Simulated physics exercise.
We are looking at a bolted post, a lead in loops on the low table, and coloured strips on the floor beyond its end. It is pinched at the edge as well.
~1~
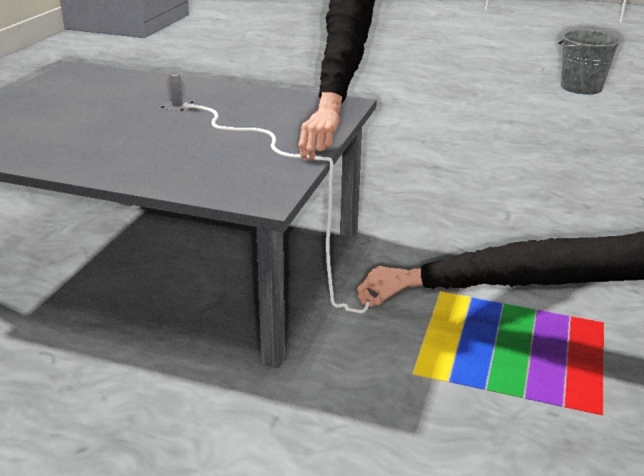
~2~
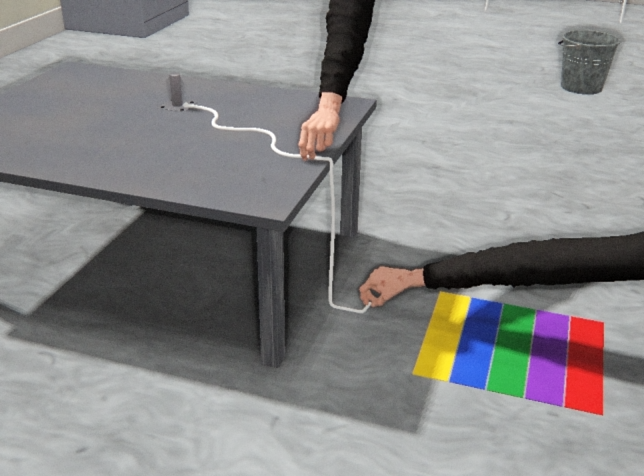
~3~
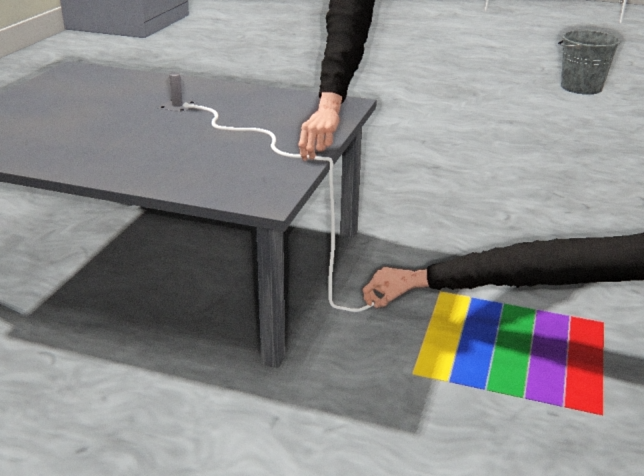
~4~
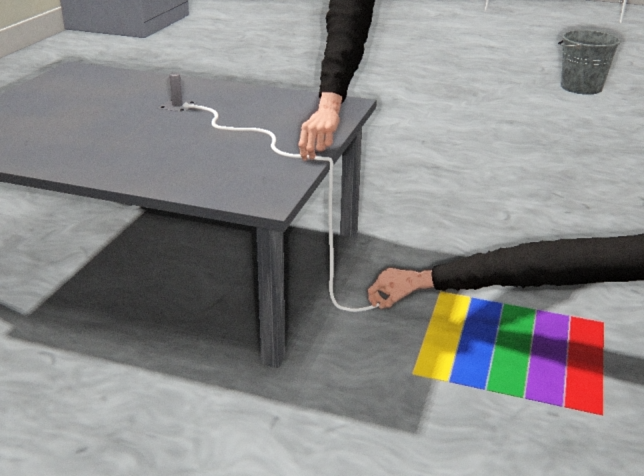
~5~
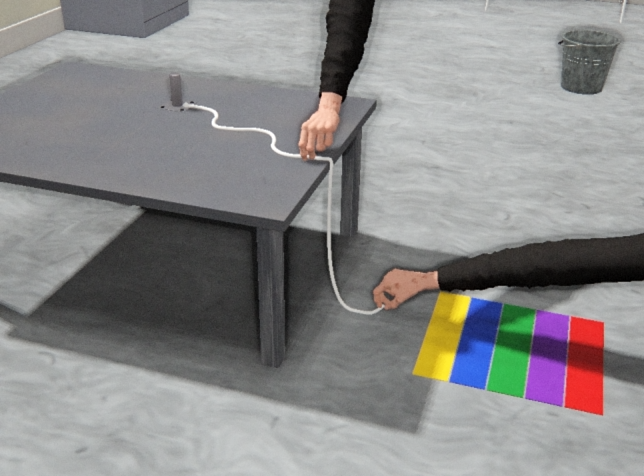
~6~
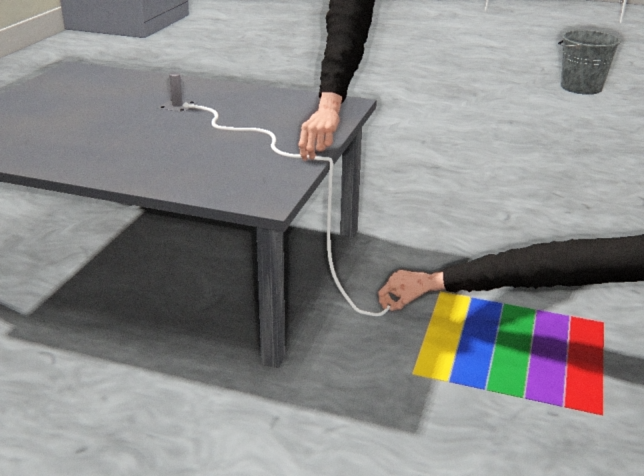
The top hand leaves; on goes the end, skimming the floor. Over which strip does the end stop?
The end stops over the green strip.
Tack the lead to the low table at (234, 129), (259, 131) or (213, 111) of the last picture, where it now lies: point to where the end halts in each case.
Near (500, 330), (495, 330) and (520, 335).
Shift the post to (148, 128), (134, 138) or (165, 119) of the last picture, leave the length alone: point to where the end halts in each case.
The places are (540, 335), (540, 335) and (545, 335).
Soon after, end near (469, 322); over blue.
After that, end near (503, 329); over green.
At the stop, end near (524, 333); over green. It gets as far as the green strip.
